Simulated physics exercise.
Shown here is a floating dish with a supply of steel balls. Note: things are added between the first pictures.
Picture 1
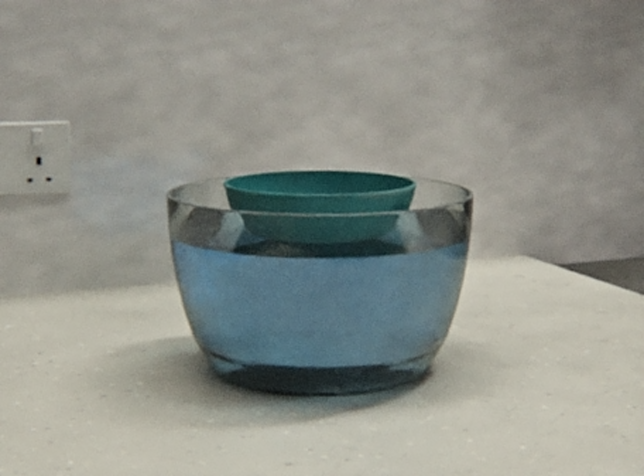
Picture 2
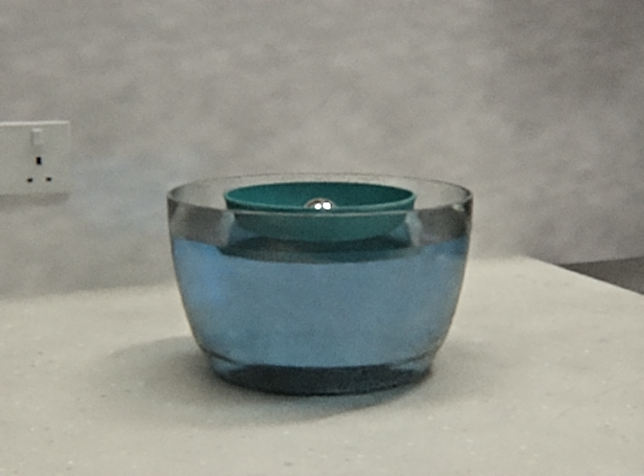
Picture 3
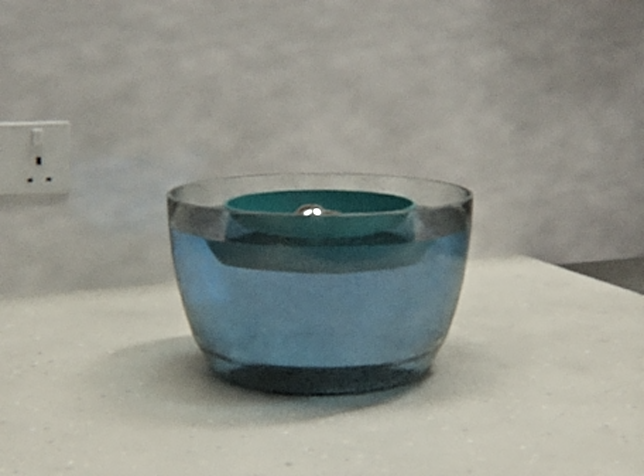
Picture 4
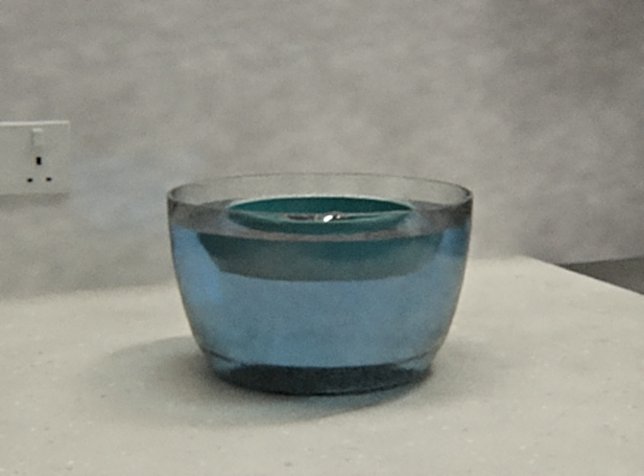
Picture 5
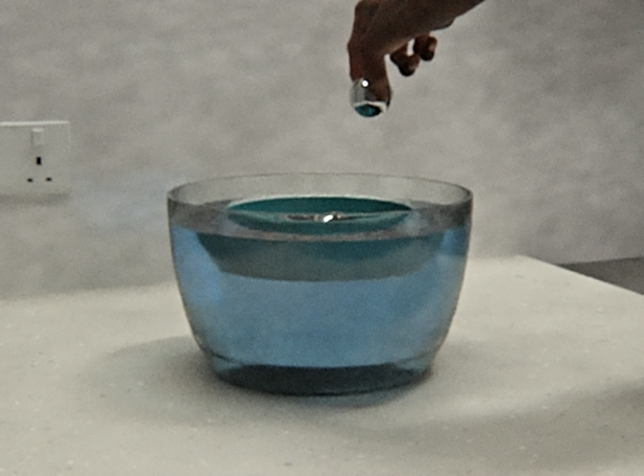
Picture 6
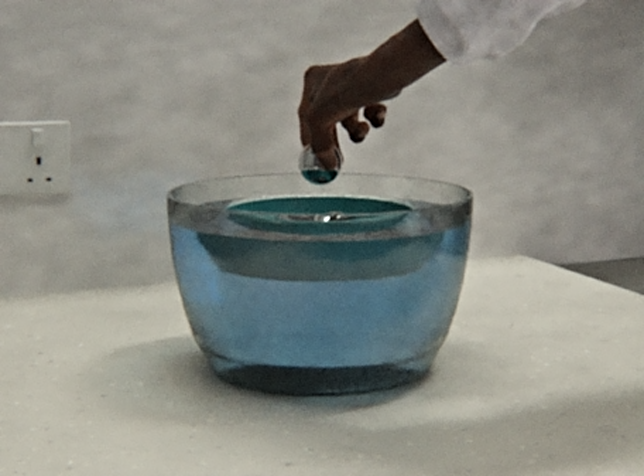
A teal dish floating in a clear glass bowl of blue water sits lower and lower as shiny balls appear inside it, until its rim is close to the surface. A hand then comes in from the upper right, holding another shiny ball, and moves down and left to just above the dish.
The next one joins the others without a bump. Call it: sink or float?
Sink.
Next, the steel ball is in and the dish dips.
After that, water pours in over its edge.
Finally, the dish lies on the bottom with its load.
